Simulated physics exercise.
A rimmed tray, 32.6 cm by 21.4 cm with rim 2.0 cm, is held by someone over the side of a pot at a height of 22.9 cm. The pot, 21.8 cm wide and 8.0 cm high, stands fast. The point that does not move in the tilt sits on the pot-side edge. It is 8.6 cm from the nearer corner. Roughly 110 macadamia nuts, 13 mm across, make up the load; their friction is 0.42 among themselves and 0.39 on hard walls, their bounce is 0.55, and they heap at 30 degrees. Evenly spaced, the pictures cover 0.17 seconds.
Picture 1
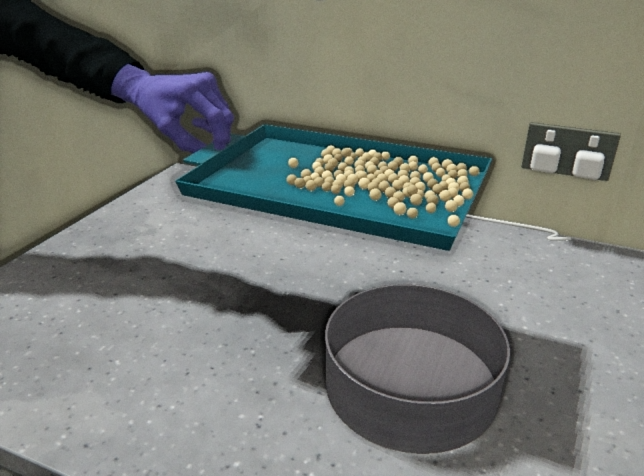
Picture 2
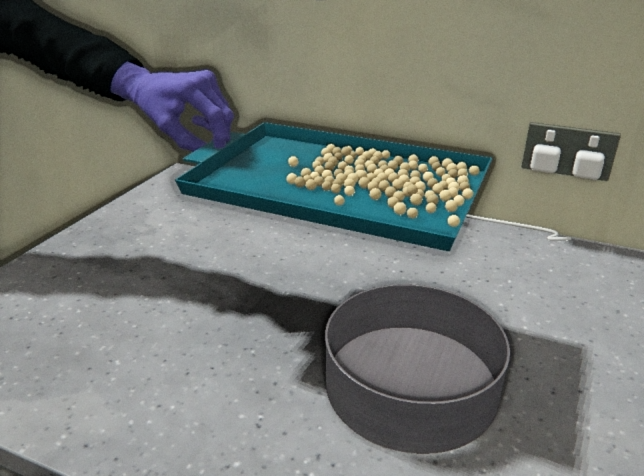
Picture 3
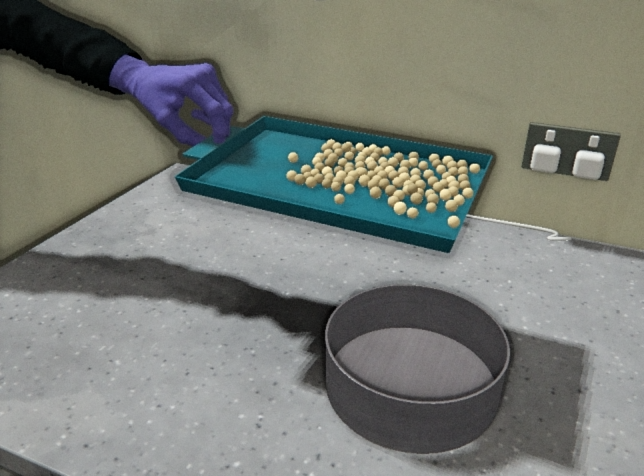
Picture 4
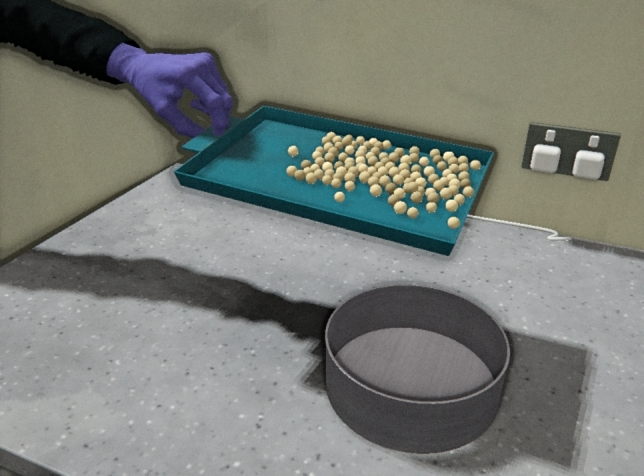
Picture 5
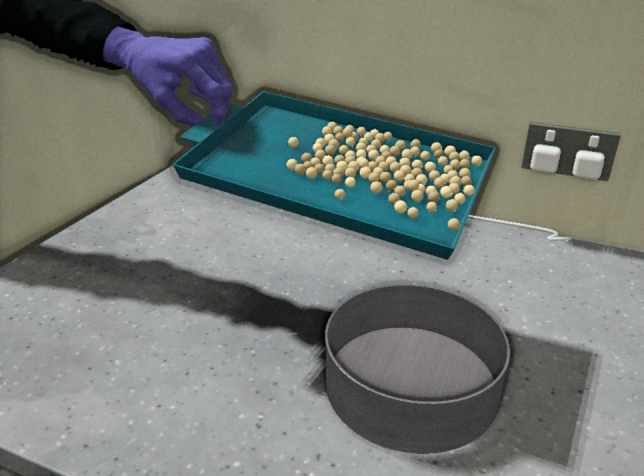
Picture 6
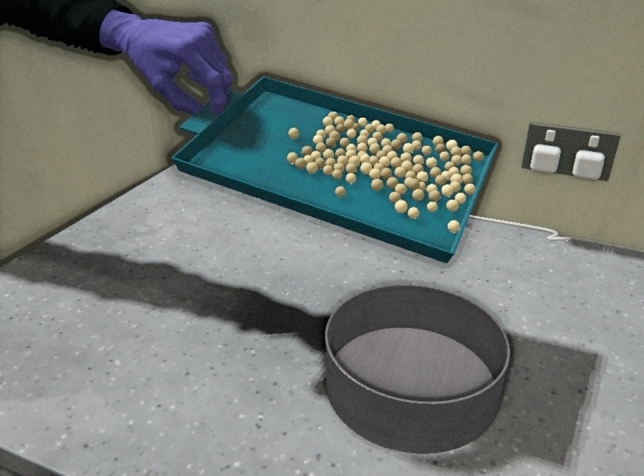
A purple-gloved hand slowly tilts a teal tray of round nuts toward the right.
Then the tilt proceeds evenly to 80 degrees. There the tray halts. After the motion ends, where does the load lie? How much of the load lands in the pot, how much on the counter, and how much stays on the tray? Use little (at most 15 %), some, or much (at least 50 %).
Pot - much, counter - little, tray - little.
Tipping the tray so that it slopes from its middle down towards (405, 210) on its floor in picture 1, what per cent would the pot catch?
My best guess is some 65 per cent.
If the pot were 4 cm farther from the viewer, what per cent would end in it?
65 per cent.
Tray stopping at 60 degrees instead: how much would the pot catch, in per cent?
Pot share: About 45 per cent.
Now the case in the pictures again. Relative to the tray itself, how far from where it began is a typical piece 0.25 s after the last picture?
By then it sits near 6 cm from where it began.
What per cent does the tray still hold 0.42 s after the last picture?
Around 90 percent.
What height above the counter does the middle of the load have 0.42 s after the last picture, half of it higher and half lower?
The halfway mark sits at about 22 cm.
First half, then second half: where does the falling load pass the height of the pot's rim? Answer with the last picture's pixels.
Earlier half at about (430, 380), later half at about (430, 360) in pixels.
Then, 0.25 s after the last picture, tilt 47 degrees; the tray holds 100 %, the pot 0 %.
Then, 0.42 s after the last picture, tilt 70 degrees; the tray holds 90 %, the pot 0 %.
Then, 0.71 s after the last picture, tilt 80 degrees; the tray holds 35 %, the pot 55 %.
In the end, pot 90 %, counter 5 %, tray 5 %.
